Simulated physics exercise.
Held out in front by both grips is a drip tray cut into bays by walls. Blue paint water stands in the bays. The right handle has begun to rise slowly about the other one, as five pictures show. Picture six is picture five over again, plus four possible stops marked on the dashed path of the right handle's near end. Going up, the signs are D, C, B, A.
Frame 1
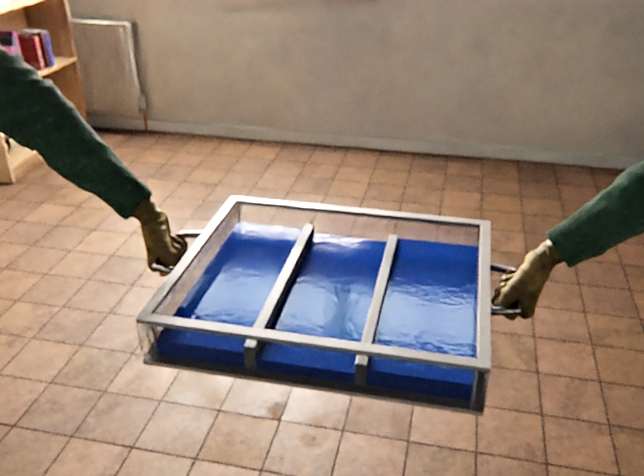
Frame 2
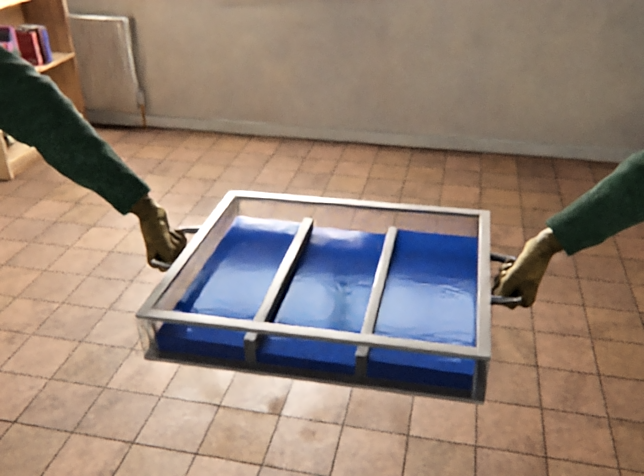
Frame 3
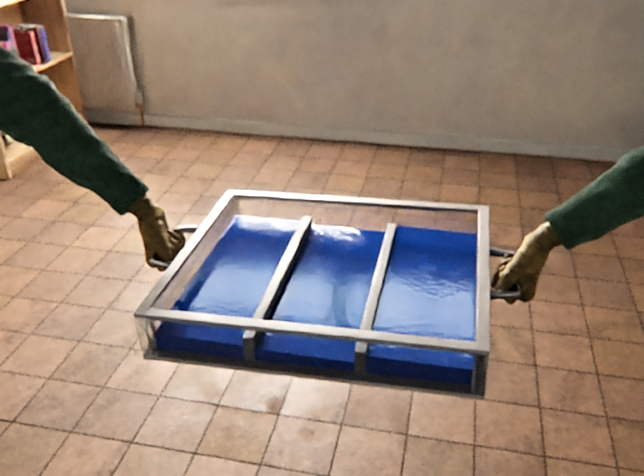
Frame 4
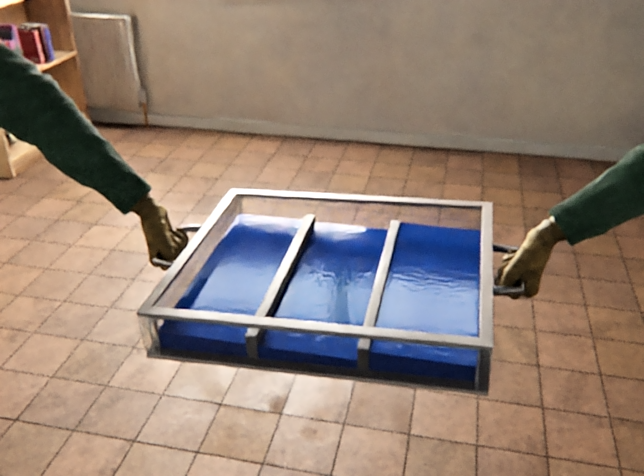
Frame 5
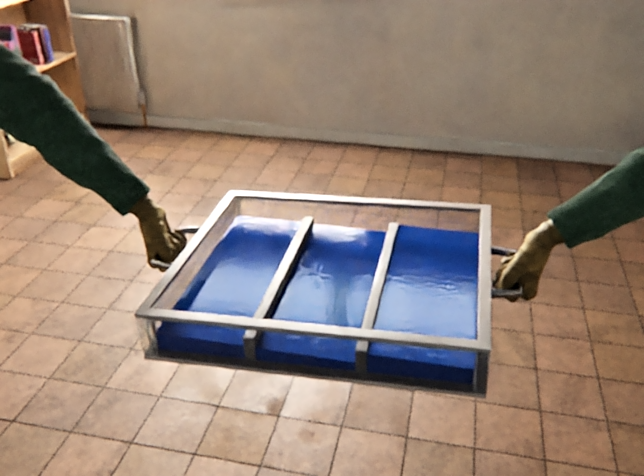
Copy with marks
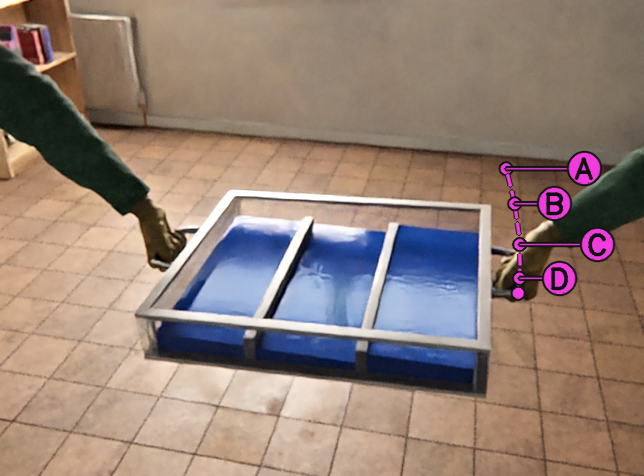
In a room with a tiled floor and a bookshelf at the left, two gloved hands in green sleeves hold a clear, metal-framed tray of blue liquid, split into three bays. The right side rises very slightly, leaving the tray tilted a little down to the left.
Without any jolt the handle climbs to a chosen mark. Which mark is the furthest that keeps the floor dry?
B.
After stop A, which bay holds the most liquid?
That is the left bay.
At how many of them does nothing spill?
Three of the four.
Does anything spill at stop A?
Yes.
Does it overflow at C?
No.
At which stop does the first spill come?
Here it is stop A.
On the marked copy, A at (506, 168); B at (514, 203); C at (519, 244); D at (519, 278).
With A, about 9 % goes over the rim.
With B, nothing spills; the left bay holds the most.
With C, nothing spills; the left bay holds the most.
With D, nothing spills; the right bay holds the most.
